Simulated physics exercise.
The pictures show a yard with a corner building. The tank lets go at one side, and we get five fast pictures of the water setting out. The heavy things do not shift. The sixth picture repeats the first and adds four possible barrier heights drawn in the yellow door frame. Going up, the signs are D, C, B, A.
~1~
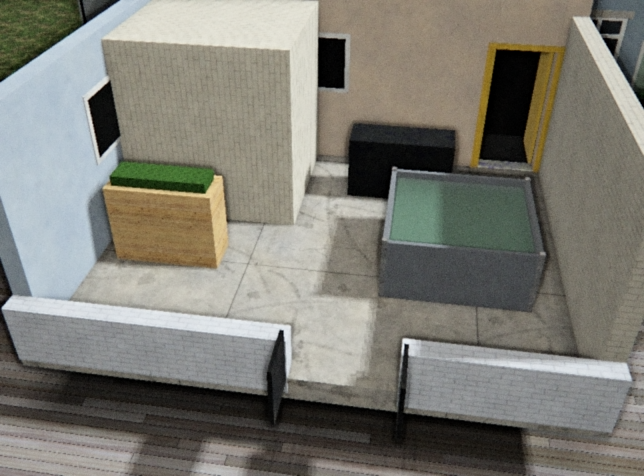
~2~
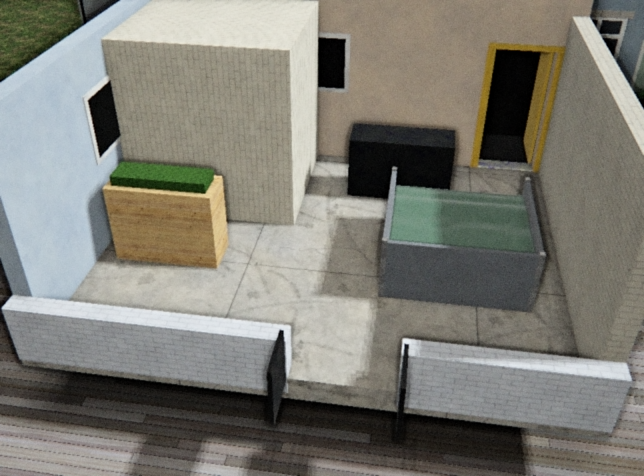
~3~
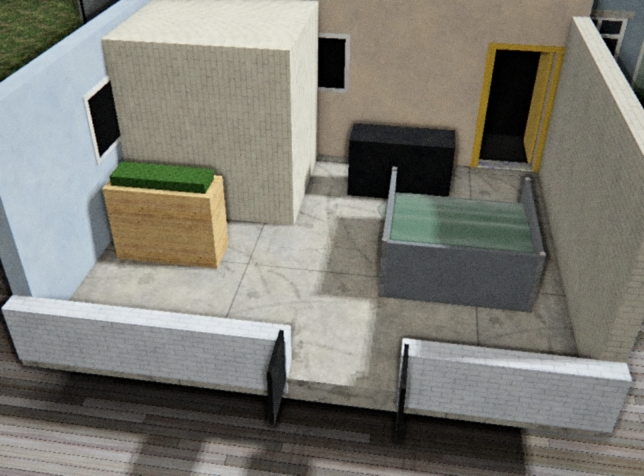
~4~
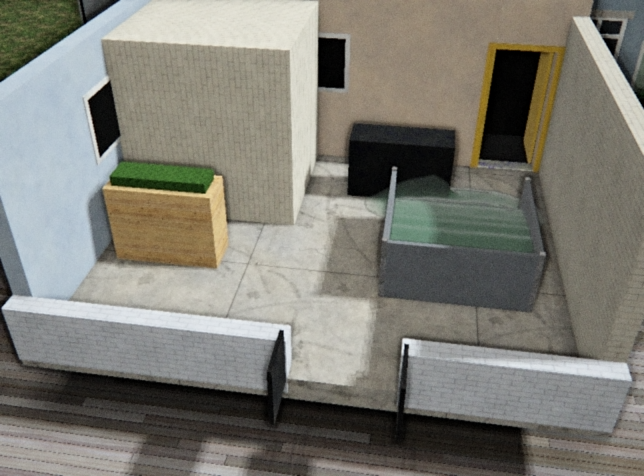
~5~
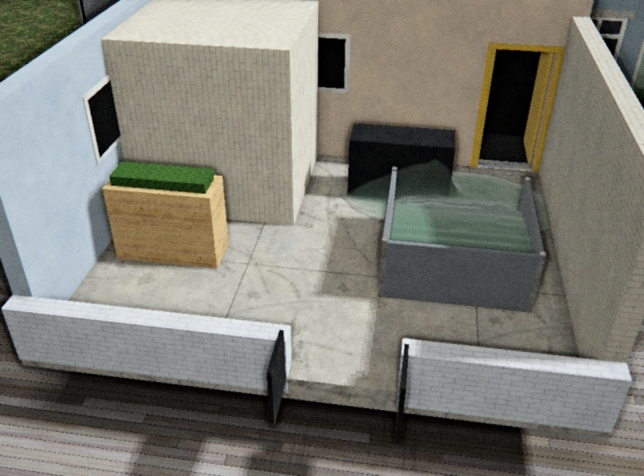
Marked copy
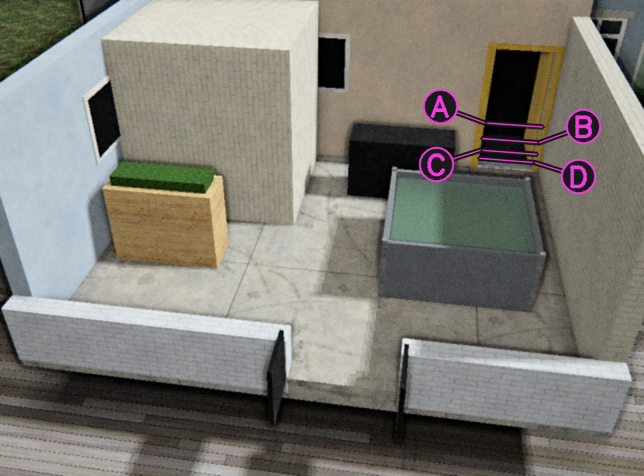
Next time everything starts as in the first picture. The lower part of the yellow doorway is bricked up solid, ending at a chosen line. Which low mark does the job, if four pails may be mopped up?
Use height B.
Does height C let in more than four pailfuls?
Yes.
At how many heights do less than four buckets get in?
Two of them.
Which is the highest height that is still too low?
C.
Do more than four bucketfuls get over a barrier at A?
No.
In magenta, A at (513, 124); B at (510, 140); C at (508, 152); D at (506, 160); from the bottom up D, C, B, A.
Choosing A, nothing gets over.
Choosing B, a splash gets over, under a bucket.
Choosing C, about 11 bucketfuls get in.
Choosing D, dozens of bucketfuls pour in.
